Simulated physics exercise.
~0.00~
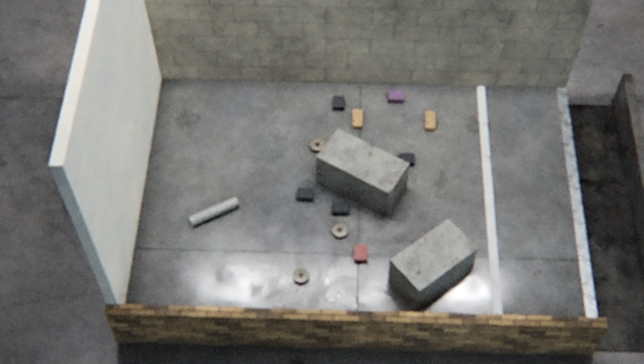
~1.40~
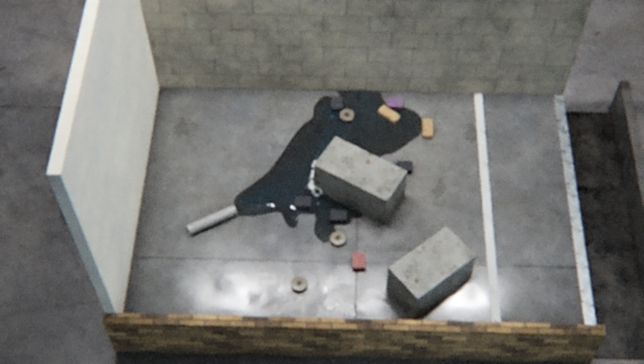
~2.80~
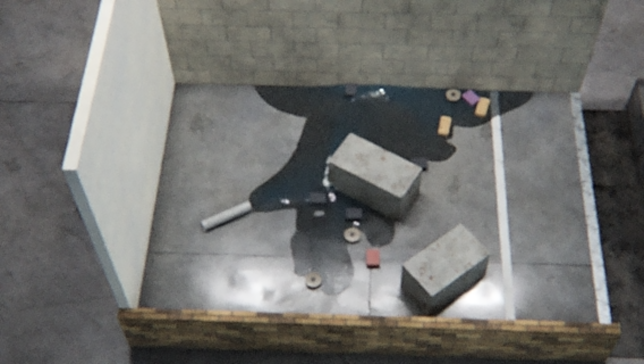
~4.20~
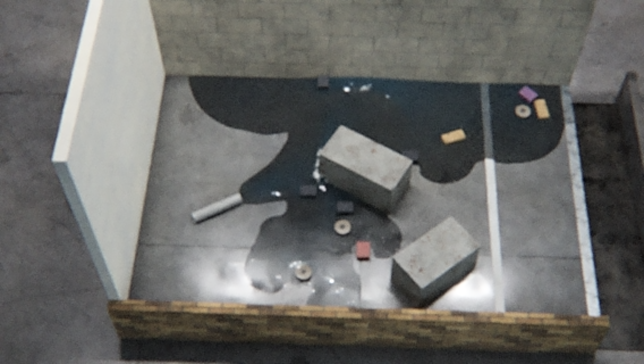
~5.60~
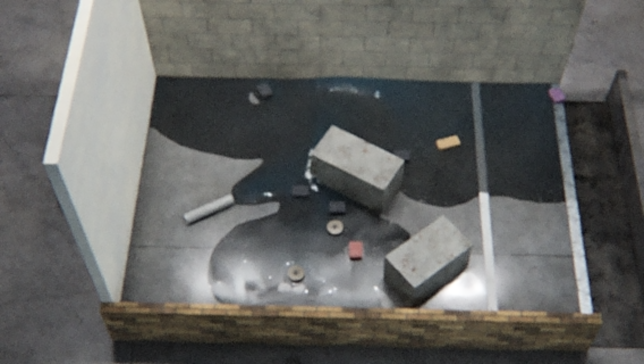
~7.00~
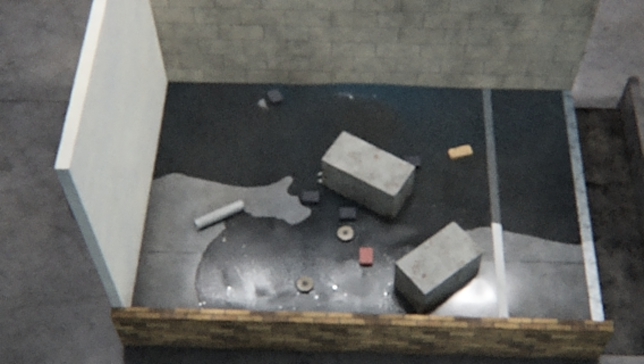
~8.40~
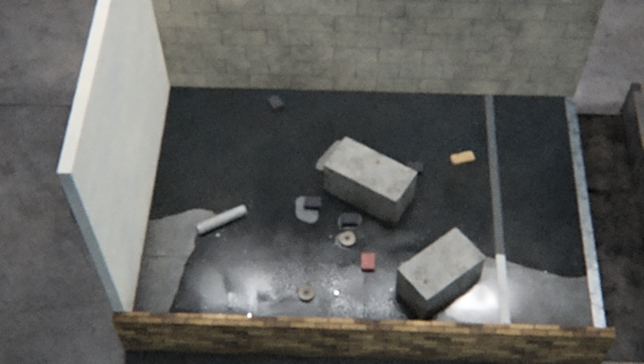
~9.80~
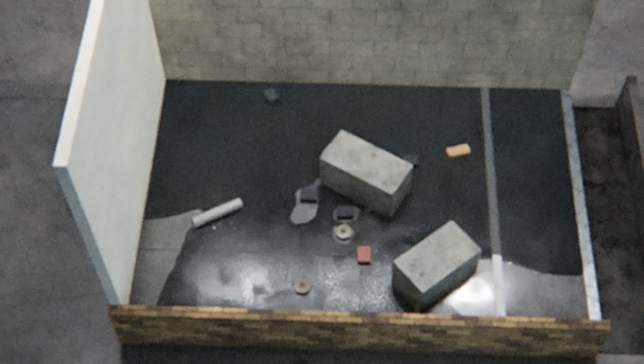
Dark water spreading from a hose across a walled floor, sweeping a purple block out of sight while a red one stays.
